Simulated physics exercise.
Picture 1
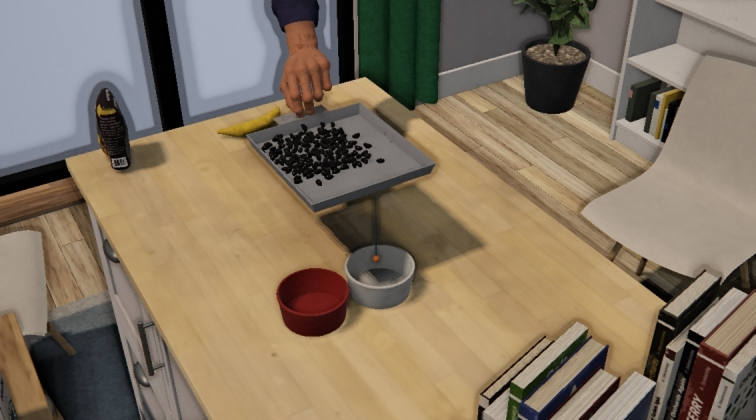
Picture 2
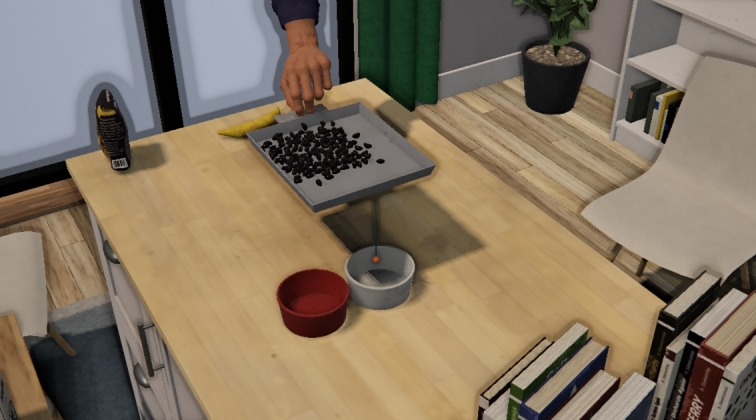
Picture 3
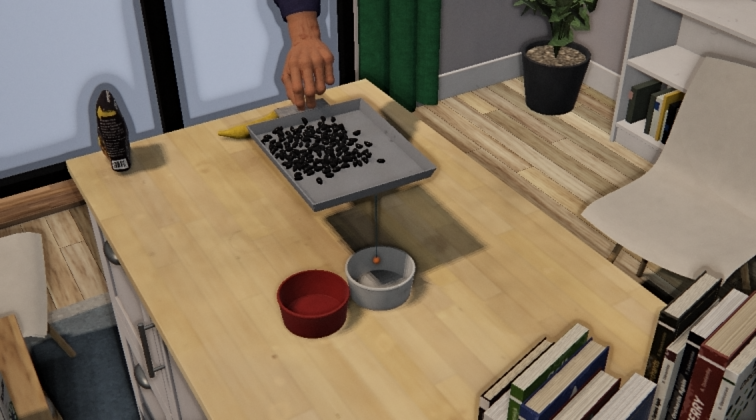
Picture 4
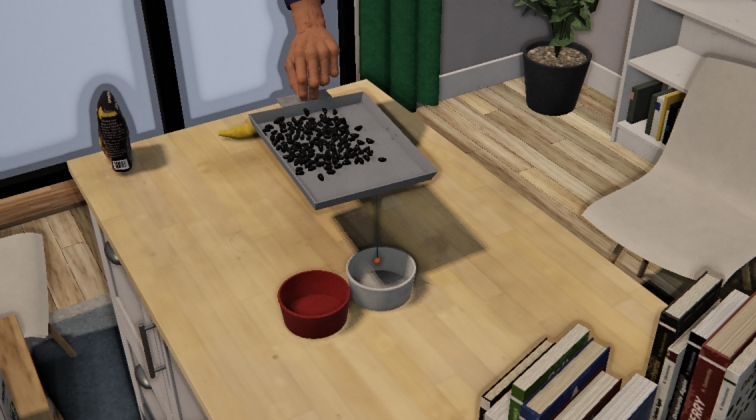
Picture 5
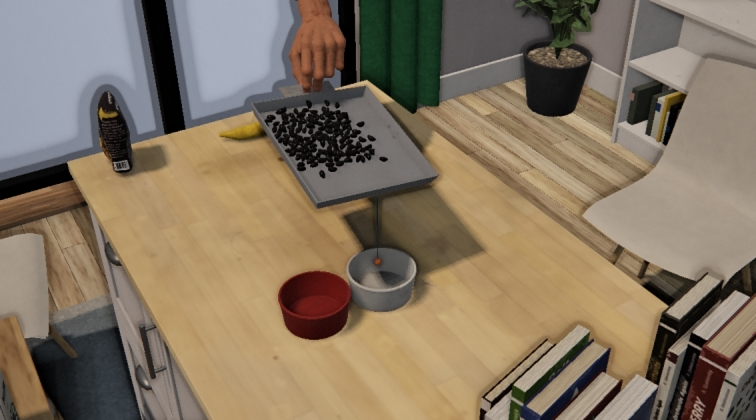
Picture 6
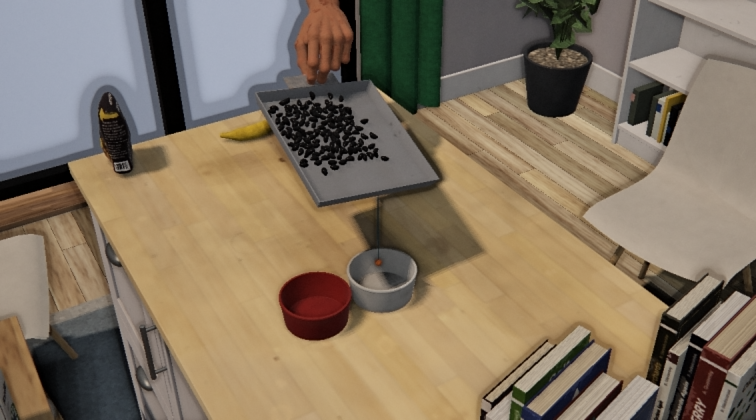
A hand held a gray tray of black beans above a red dish and a white dish on a wooden table, then gradually raised the far end, tilting the tray toward its near right corner.
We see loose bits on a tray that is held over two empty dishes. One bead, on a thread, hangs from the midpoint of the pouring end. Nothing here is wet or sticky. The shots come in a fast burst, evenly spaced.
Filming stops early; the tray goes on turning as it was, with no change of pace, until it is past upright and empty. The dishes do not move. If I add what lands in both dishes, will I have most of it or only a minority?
Catch falls short of half.
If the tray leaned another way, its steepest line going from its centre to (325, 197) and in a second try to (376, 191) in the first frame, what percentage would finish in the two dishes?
About 90 %, then 20 %.
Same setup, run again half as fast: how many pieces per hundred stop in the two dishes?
Close to 10 in a hundred.
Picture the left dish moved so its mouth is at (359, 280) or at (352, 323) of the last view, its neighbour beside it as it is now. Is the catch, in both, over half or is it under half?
At place one in excess of half; at place two not up to half.
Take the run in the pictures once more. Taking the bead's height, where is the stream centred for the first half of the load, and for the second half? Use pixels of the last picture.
Early-half point (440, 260); late-half point (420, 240).
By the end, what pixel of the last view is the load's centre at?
Near (443, 280).
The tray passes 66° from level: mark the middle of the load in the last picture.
Roughly (411, 184).
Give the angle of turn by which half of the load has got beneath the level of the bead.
Near 90 degrees.
Just after the last frame, tray tipped steeply; the larger part on the tray; roughly a quarter in the air.
A moment on, tray tipped past a quarter turn; about a tenth on the tray; about a tenth in the right dish; roughly two thirds outside both; about a tenth in the air.
Further on, tray tipped past a quarter turn; about a tenth in the right dish; the larger part outside both.
When it is over, tray tipped past a quarter turn; not one in the left dish; about a tenth in the right dish; the larger part outside both.
